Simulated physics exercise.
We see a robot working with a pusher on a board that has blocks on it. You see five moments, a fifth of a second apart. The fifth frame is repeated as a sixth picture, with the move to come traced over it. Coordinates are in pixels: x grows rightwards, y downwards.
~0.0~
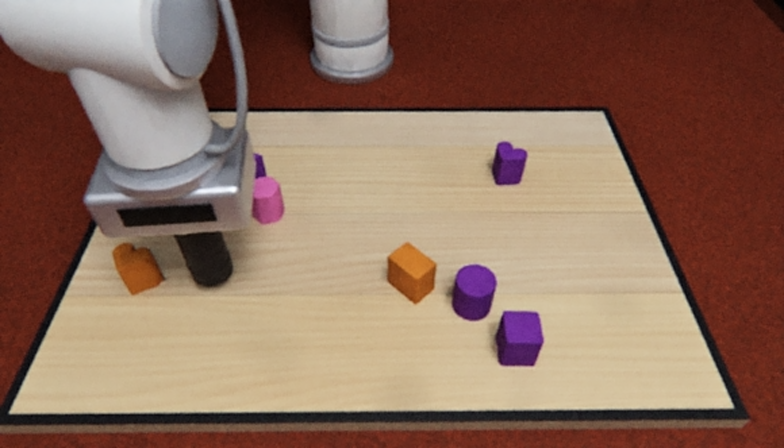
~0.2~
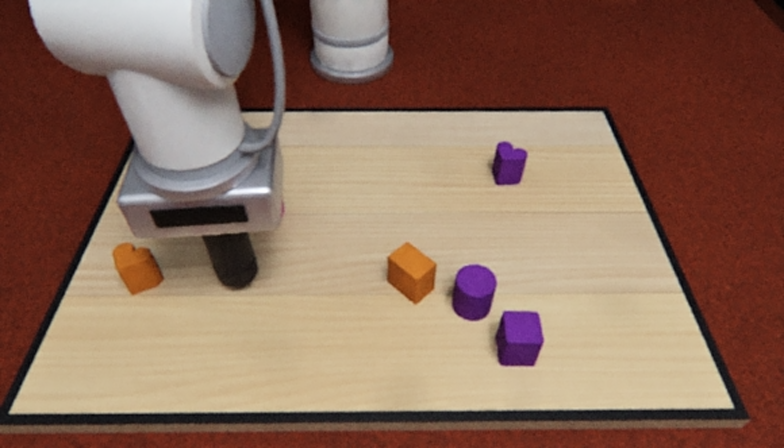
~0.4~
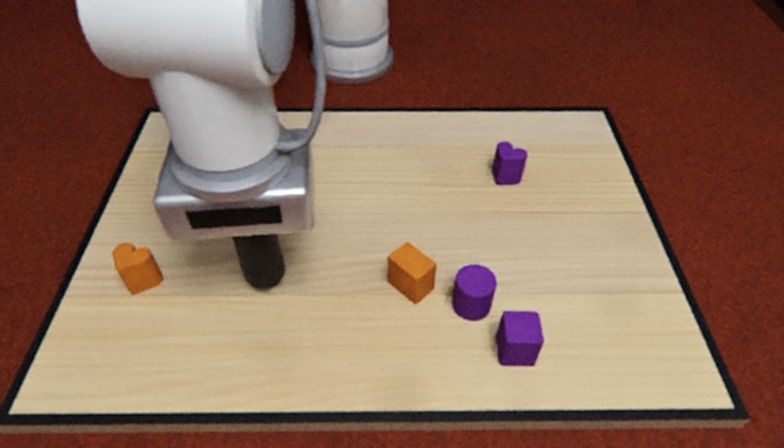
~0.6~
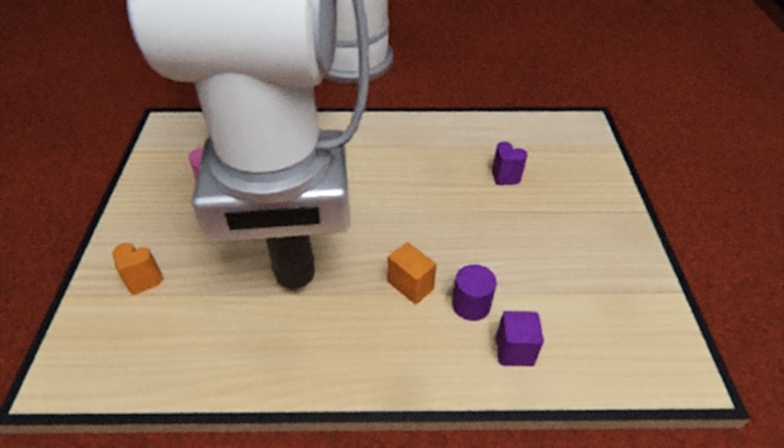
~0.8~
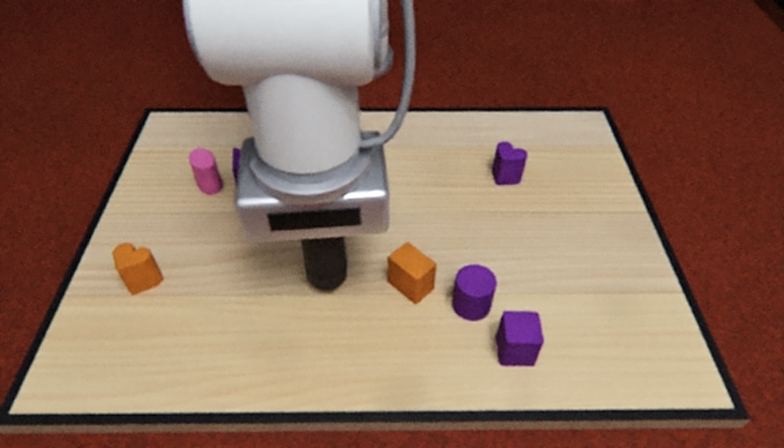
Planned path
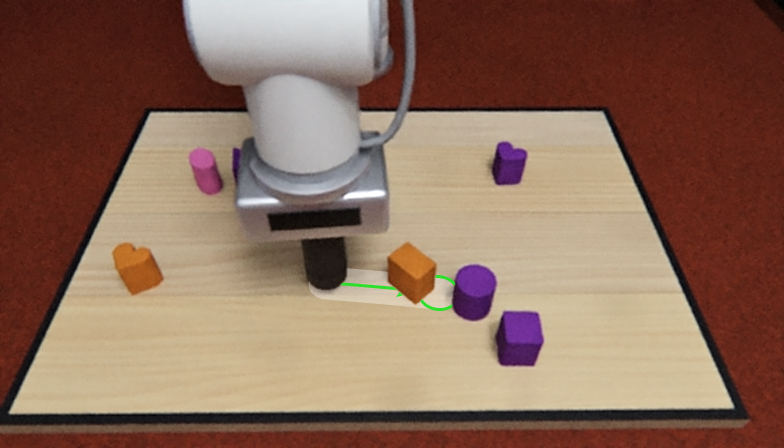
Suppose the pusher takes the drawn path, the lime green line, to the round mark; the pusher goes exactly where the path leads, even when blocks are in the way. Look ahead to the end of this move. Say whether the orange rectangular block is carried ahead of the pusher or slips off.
The pusher still has it in front.
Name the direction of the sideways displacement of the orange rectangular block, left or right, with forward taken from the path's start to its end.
It heads left.
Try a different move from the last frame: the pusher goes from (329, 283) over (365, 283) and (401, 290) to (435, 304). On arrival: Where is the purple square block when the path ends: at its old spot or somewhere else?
The block in question stays where it was by the end.
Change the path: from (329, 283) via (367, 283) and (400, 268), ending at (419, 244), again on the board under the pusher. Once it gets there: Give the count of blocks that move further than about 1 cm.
Of all the blocks, just one travels more than a centimetre.
Drawn move, in a line from (329, 283) to (439, 293).
What follows on the original path. One third of the way, pusher at (365, 278); nothing pushed yet.
Two thirds of the way, pusher at (403, 281); orange rectangular block at (438, 258), turned 30° clockwise.
At the end, pusher at (440, 285); orange rectangular block at (471, 253), turned 15° clockwise; purple round block at (493, 283); purple square block still.
